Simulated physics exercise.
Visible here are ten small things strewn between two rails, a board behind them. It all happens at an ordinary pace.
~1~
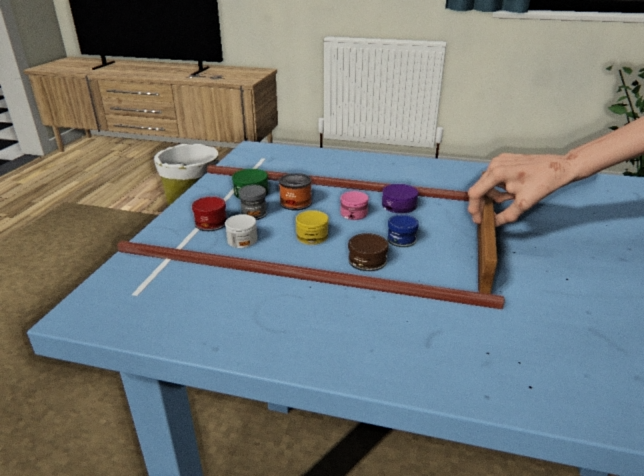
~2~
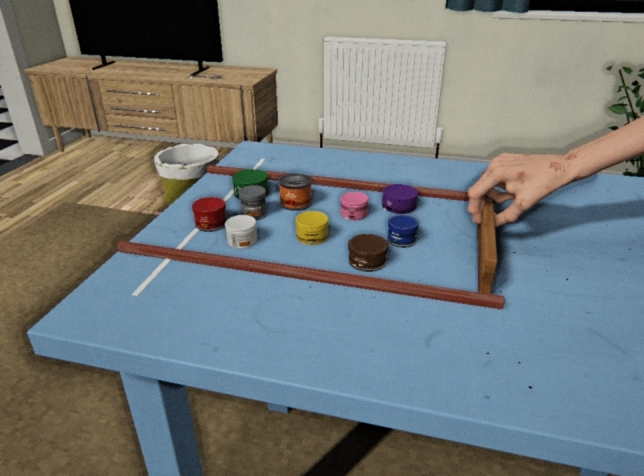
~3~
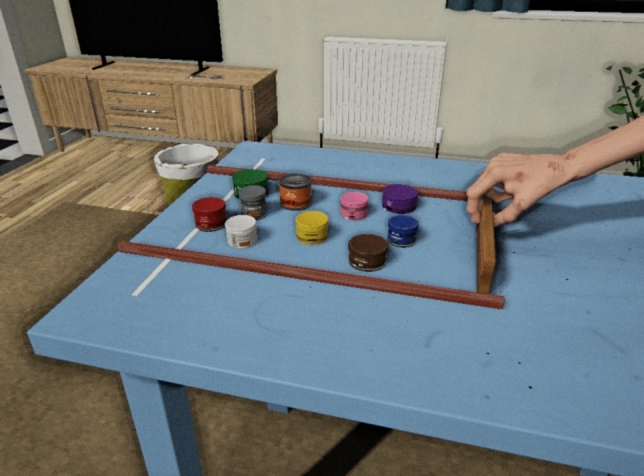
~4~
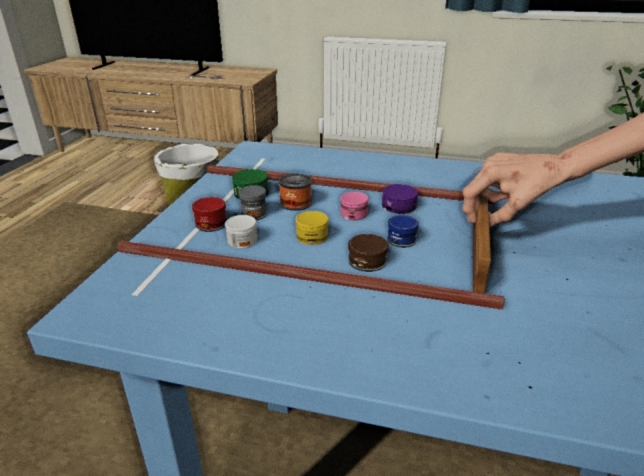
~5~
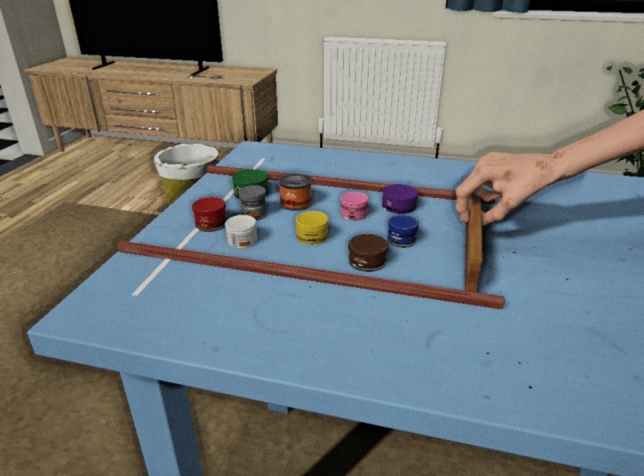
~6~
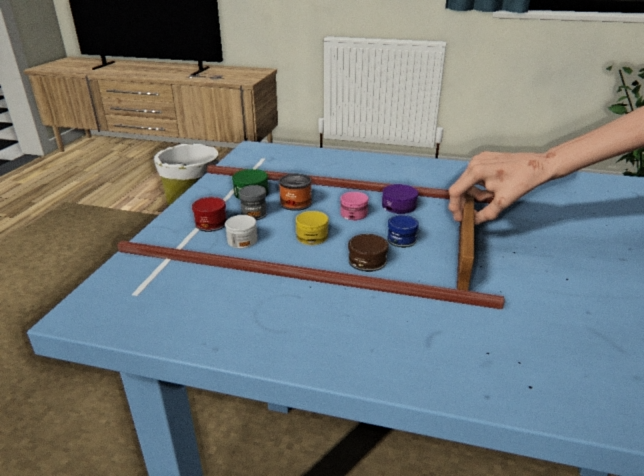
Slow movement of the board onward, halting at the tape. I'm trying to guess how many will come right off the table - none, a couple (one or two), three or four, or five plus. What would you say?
Looks like the tally of pieces that topple off is one or two there.
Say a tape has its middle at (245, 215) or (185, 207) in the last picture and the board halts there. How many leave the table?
0, then 6.
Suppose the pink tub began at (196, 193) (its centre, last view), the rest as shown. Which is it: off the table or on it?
From that start, the object then does not stay.
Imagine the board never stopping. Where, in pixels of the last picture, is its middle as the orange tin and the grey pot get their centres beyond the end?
When the orange tin crosses, the middle is near (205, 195); when the grey pot crosses, near (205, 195).
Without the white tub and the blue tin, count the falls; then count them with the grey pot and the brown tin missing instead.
You'd count 1 the first time and 1 the second time.
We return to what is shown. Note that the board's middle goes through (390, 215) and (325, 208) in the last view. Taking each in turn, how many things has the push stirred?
Moved so far: 3, later 6.
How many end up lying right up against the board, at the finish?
The count in contact is 4.
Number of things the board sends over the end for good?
Tally: 2.
A little later, none off yet; red tin at rest near (210, 214); green tub at rest near (251, 185); grey pot at rest near (253, 203).
When it is over, the number that fall off is one or two; down, green tub and red tin.
